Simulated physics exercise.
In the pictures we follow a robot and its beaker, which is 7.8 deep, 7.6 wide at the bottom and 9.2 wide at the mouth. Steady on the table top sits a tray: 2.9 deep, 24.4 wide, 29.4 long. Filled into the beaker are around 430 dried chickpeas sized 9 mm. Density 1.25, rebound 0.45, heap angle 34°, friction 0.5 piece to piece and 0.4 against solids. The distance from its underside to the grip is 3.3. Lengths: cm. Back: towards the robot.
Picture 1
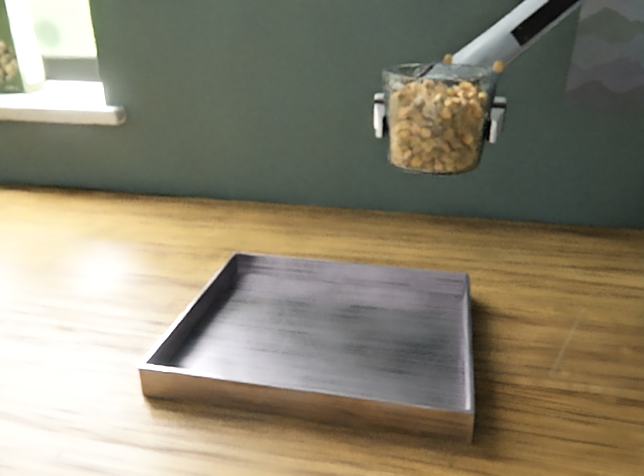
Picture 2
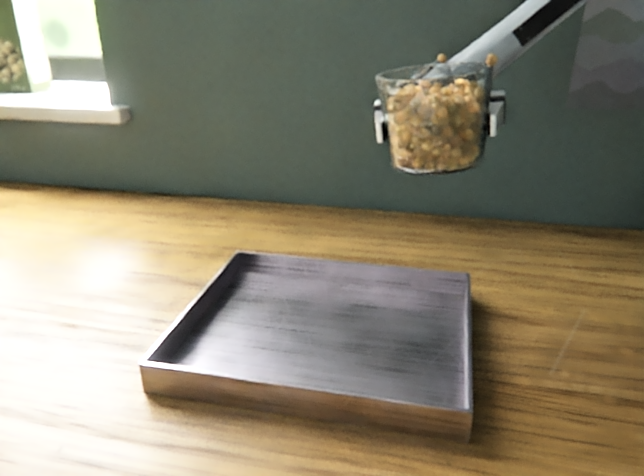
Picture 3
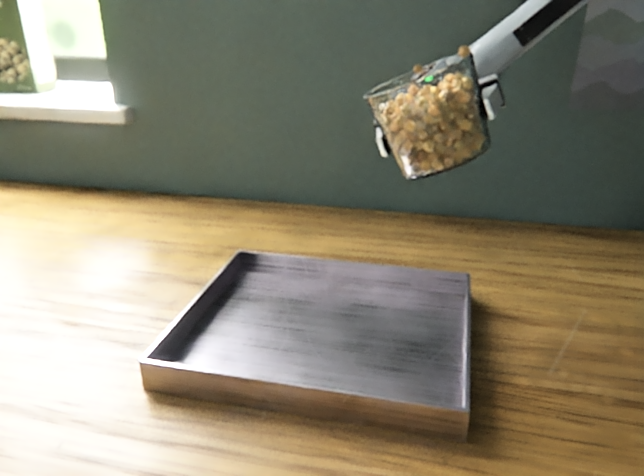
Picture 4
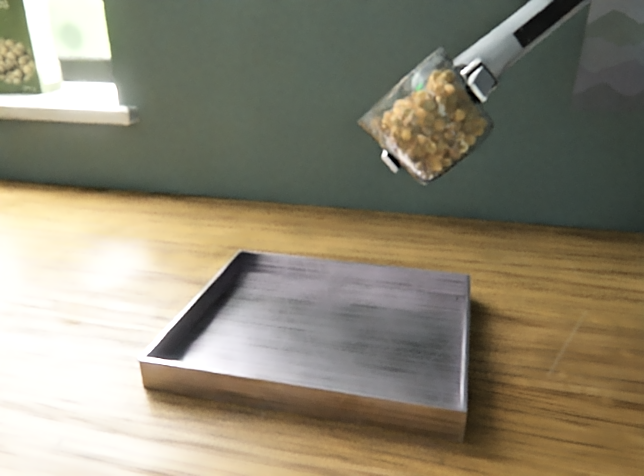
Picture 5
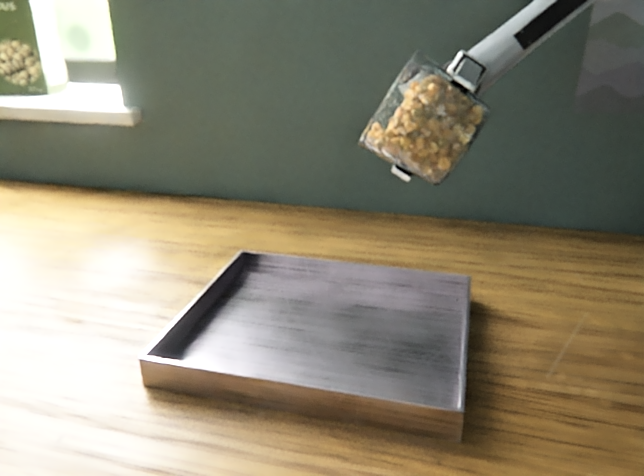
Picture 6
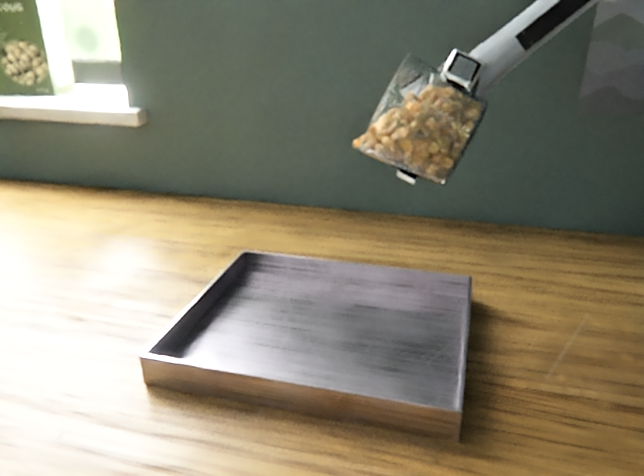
A clear beaker filled with golden-tan dried chickpeas, held by a grey and black robot arm at upper right, tips steadily to the left, and the chickpeas shift toward its lowered rim. Below, an empty, shallow metallic tray rests on a wooden table before a dark green wall, with a green package on the bright windowsill at left. Seen from slightly above, the view drifts very slightly.
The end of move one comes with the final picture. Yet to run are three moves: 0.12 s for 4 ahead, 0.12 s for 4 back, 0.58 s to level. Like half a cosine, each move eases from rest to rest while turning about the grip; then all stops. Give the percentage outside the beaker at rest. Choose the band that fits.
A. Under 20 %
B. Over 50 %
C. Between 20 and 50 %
Between 20 and 50 %.
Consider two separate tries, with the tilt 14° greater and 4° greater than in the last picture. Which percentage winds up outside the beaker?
First try around 70 %, second around 45 %.
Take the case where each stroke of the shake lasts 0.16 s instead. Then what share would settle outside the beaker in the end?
That gives about 20 percent.
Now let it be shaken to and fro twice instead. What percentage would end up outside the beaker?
It would come to about 55 %.
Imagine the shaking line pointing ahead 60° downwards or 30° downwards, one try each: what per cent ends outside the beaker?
You'd get some 5 per cent with the first setting and some 20 per cent with the second.
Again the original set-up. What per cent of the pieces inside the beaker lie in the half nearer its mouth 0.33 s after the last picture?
45 per cent.
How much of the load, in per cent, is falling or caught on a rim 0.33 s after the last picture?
About 27 per cent.
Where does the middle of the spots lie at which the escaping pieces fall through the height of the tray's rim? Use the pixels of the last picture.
Near (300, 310).
Then, 0.33 s later, tilted 62° forward, highest piece 24 above the table; 278 in the beaker, 36 in the tray, 114 in flight or on a rim.
Then, 0.66 s later, tilted 12° forward, highest piece 27 above the table; 272 in the beaker, 154 in the tray, 1 on the table or floor, 1 in flight or on a rim.
Then, 1.02 s later, level, highest piece 27 above the table; 272 in the beaker, 155 in the tray, 1 on the table or floor.
Then, 2.07 s later, level, highest piece 27 above the table; 272 in the beaker, 155 in the tray, 1 on the table or floor.
At rest, 272 in the beaker, 155 in the tray, 1 on the table or floor. That is 36 % outside the beaker.
